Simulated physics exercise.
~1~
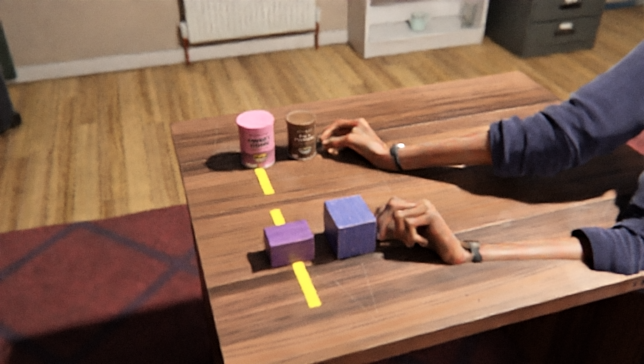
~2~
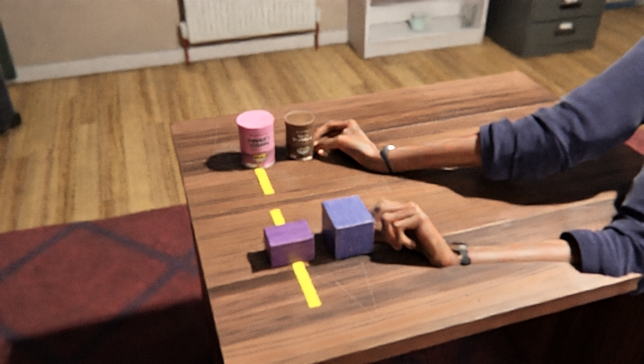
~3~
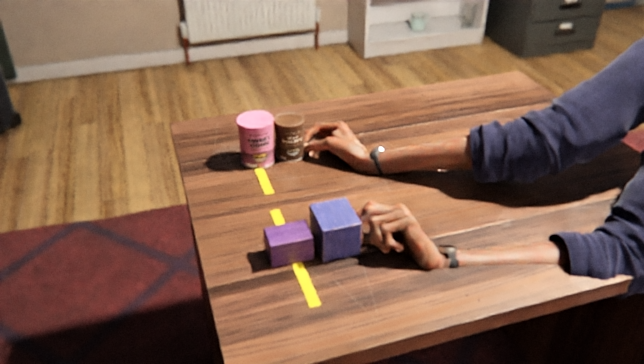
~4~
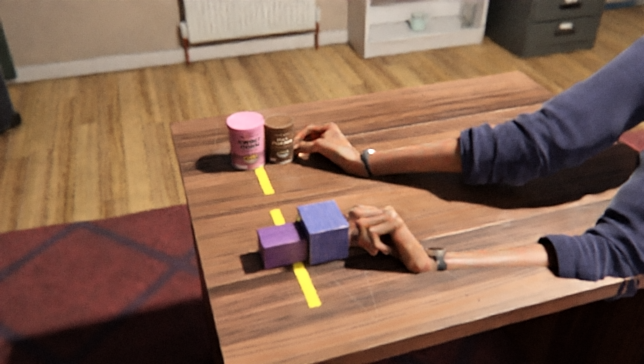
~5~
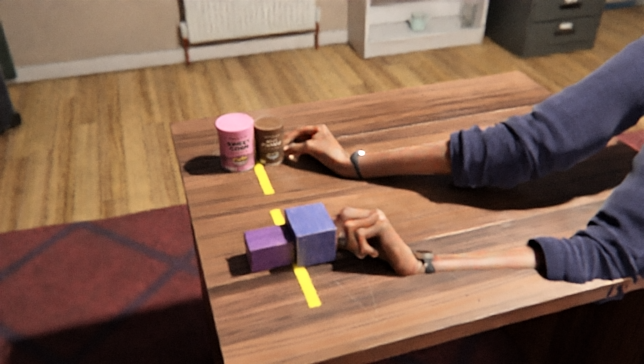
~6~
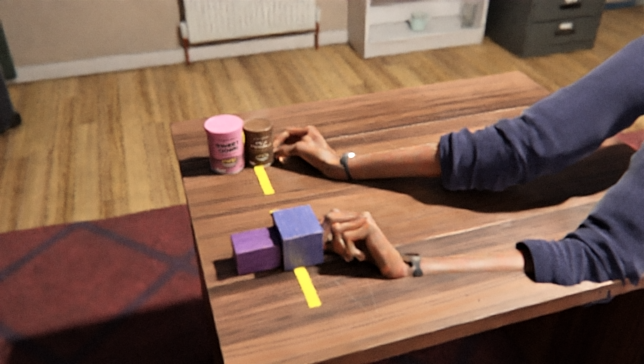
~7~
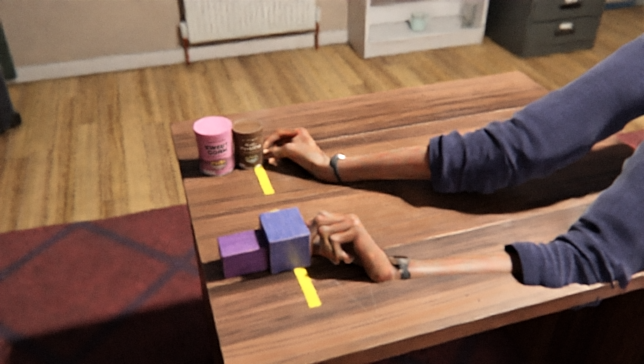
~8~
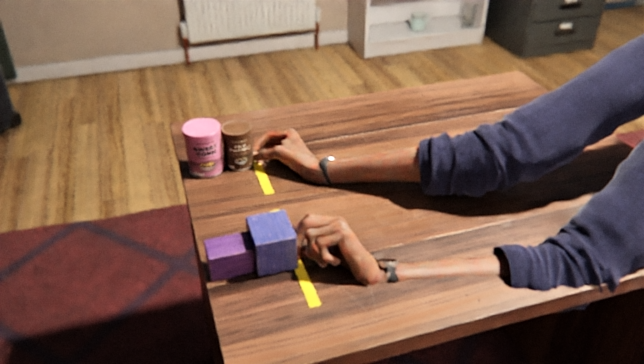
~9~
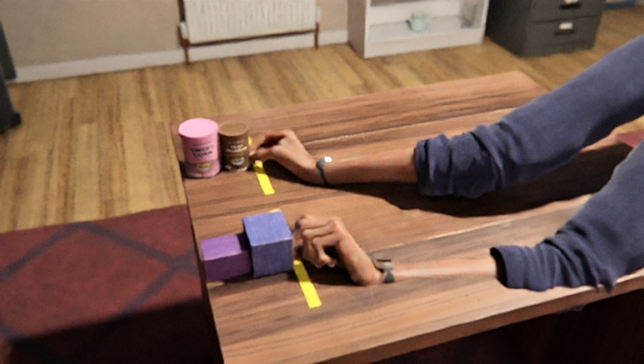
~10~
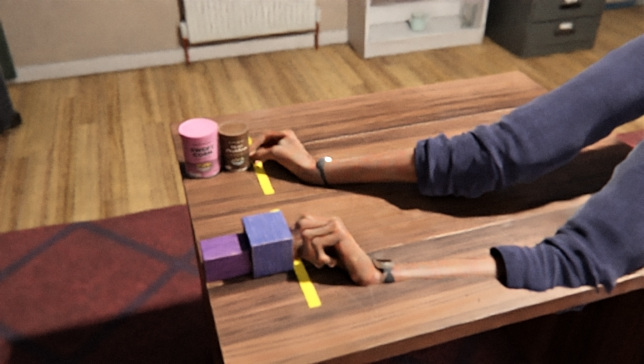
The clip opens on a wooden table with two strips of yellow tape, a pink pot beside a brown tin at the far lane, and a purple block near a larger blue block at the near one. Two hands reach in from the right, behind the tin and the blue block. They push both leftward until the tin meets the pot and the blue block meets the purple one. Both pairs then slide left together, past the tape toward the table's left edge. The hands stop around the tape, and the pot, still upright, and purple block rest at the edge, still on the table.
